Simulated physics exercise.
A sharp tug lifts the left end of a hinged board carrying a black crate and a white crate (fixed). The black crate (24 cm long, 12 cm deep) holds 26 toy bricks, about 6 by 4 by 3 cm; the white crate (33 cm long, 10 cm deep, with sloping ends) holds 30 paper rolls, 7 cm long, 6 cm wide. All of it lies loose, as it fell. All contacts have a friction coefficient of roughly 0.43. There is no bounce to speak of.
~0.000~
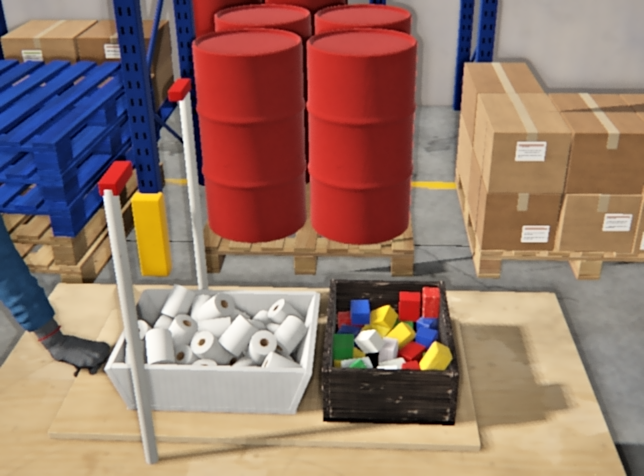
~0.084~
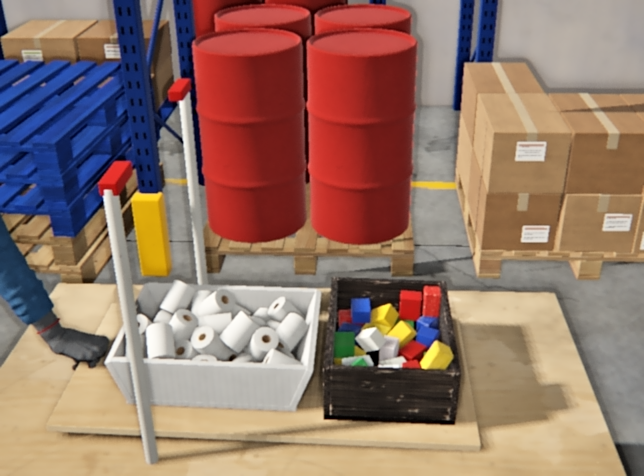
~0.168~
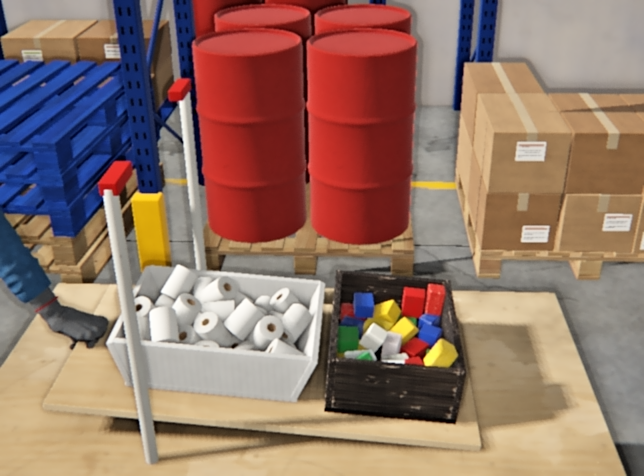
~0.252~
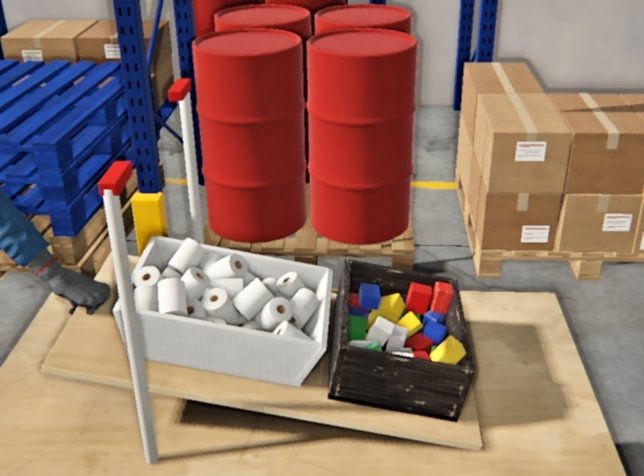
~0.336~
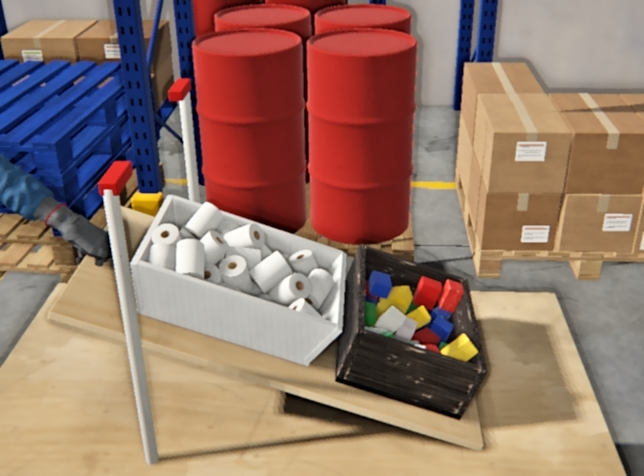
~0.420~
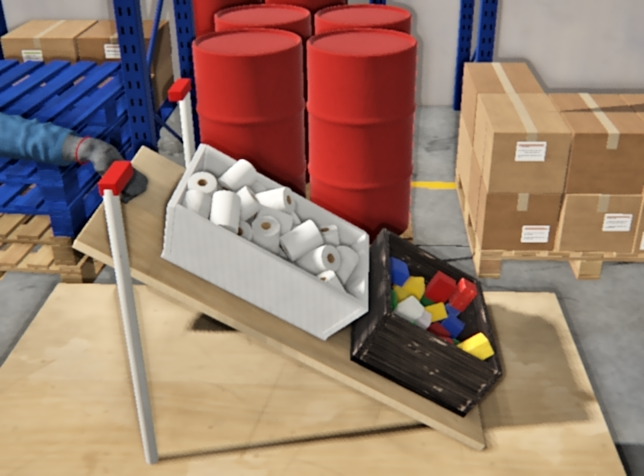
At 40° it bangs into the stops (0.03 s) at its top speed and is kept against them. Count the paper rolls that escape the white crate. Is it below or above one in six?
It sheds over a sixth of them.
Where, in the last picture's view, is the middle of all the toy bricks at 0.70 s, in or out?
Near (445, 319).
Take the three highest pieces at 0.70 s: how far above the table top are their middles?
Some 56 cm up.
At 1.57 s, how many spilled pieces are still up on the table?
Roughly 3.
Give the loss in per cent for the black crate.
About: Black crate 5 per cent.
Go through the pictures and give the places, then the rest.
In the first picture (places track the rim corner closest to us here), white crate (305, 370); black crate (452, 372); tipped 0°; all still inside.
The second picture shows white crate (307, 367); black crate (454, 371); tipped 1°.
The third picture shows white crate (311, 359); black crate (459, 370); tipped 5°.
The fourth picture shows white crate (320, 344); black crate (468, 369); tipped 11°.
The fifth picture shows white crate (337, 325); black crate (481, 368); tipped 20°.
The sixth picture shows white crate (364, 304); black crate (497, 369); tipped 31°; all still inside.
After 0.46 s, the board meets the red stops.
After 0.56 s, tilt 40°; the black crate has all 26 and the white crate has all 30.
After 0.70 s, tilt 40°; the black crate has all 26 and the white crate is down by 5 of 30.
After 0.96 s, tilt 40°; the black crate has all 26 and the white crate is down by 24 of 30.
Final count (at 1.57 s), the black crate is down by 1 of 26 and the white crate is down by 24 of 30. Asked share, 24 of 30, 80 per cent.
